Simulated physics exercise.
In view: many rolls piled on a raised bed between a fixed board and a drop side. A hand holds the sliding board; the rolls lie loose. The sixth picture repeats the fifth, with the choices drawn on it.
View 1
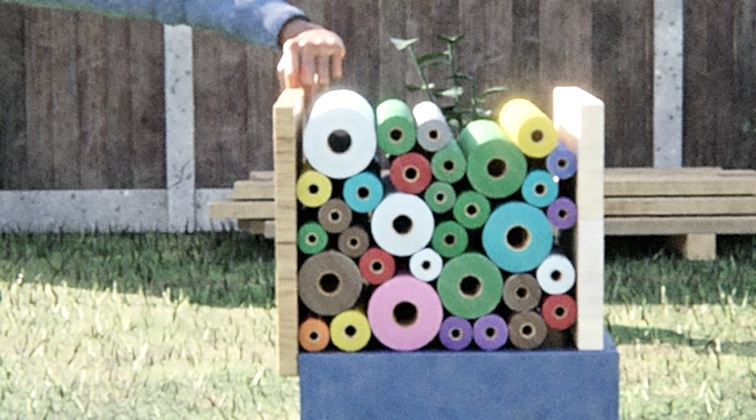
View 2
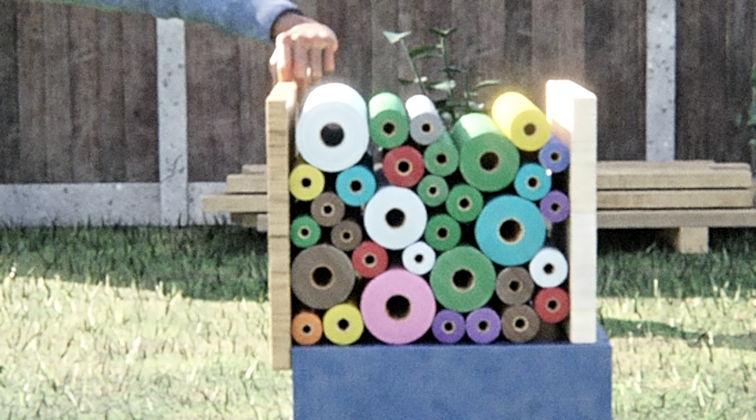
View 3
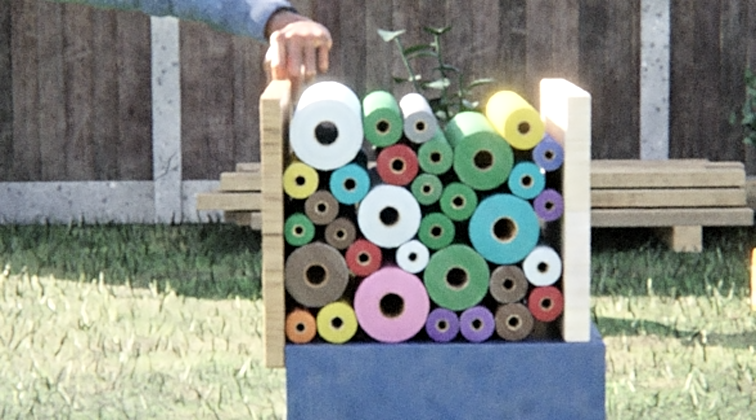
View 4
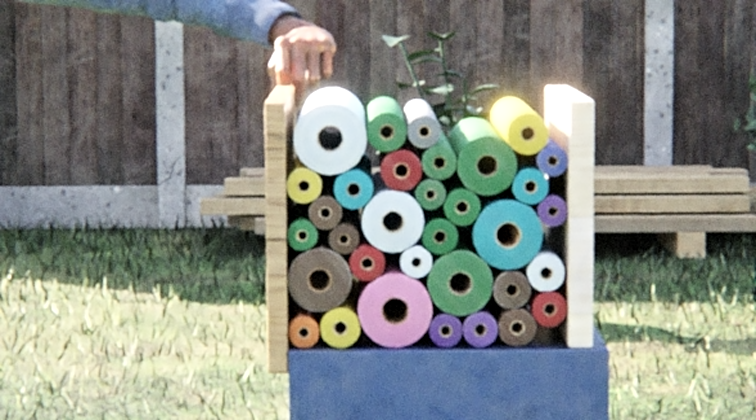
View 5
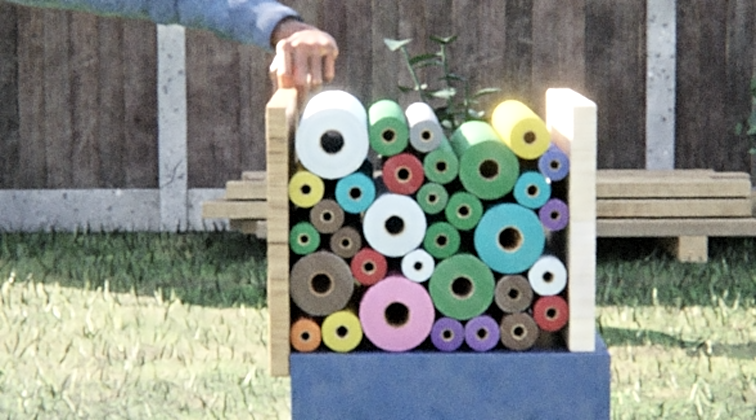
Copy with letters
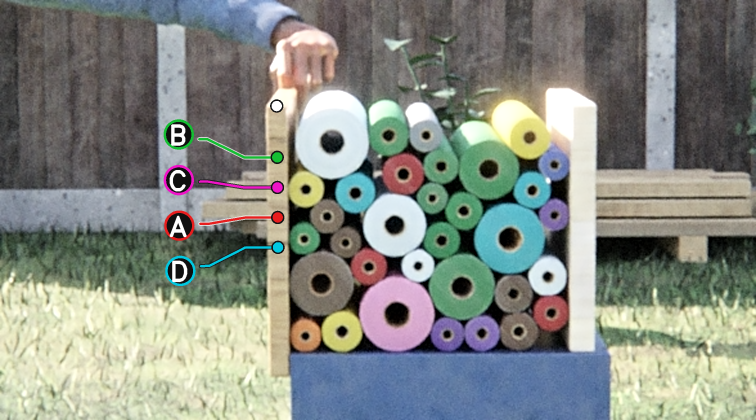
Colourful rolls sitting stacked between two upright boards on a blue base, a hand resting at the left board, view shifting slightly.
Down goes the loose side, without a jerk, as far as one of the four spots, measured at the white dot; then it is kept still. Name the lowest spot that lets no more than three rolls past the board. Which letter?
Lower it to D and no more.
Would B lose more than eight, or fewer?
It loses fewer than eight.
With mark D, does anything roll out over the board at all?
Yes.
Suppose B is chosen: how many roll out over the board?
It comes to none.
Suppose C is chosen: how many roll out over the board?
With C, none.
On the marked copy, A at (278, 217); B at (277, 157); C at (277, 187); D at (278, 247); the white dot at (277, 106).
With D. Early on, top of the board (287, 172).
Further on, top of the board (288, 245).
At the end, top of the board (288, 246), two out over the board.
As for the rest, A none out over the board; B none out over the board; C none out over the board.
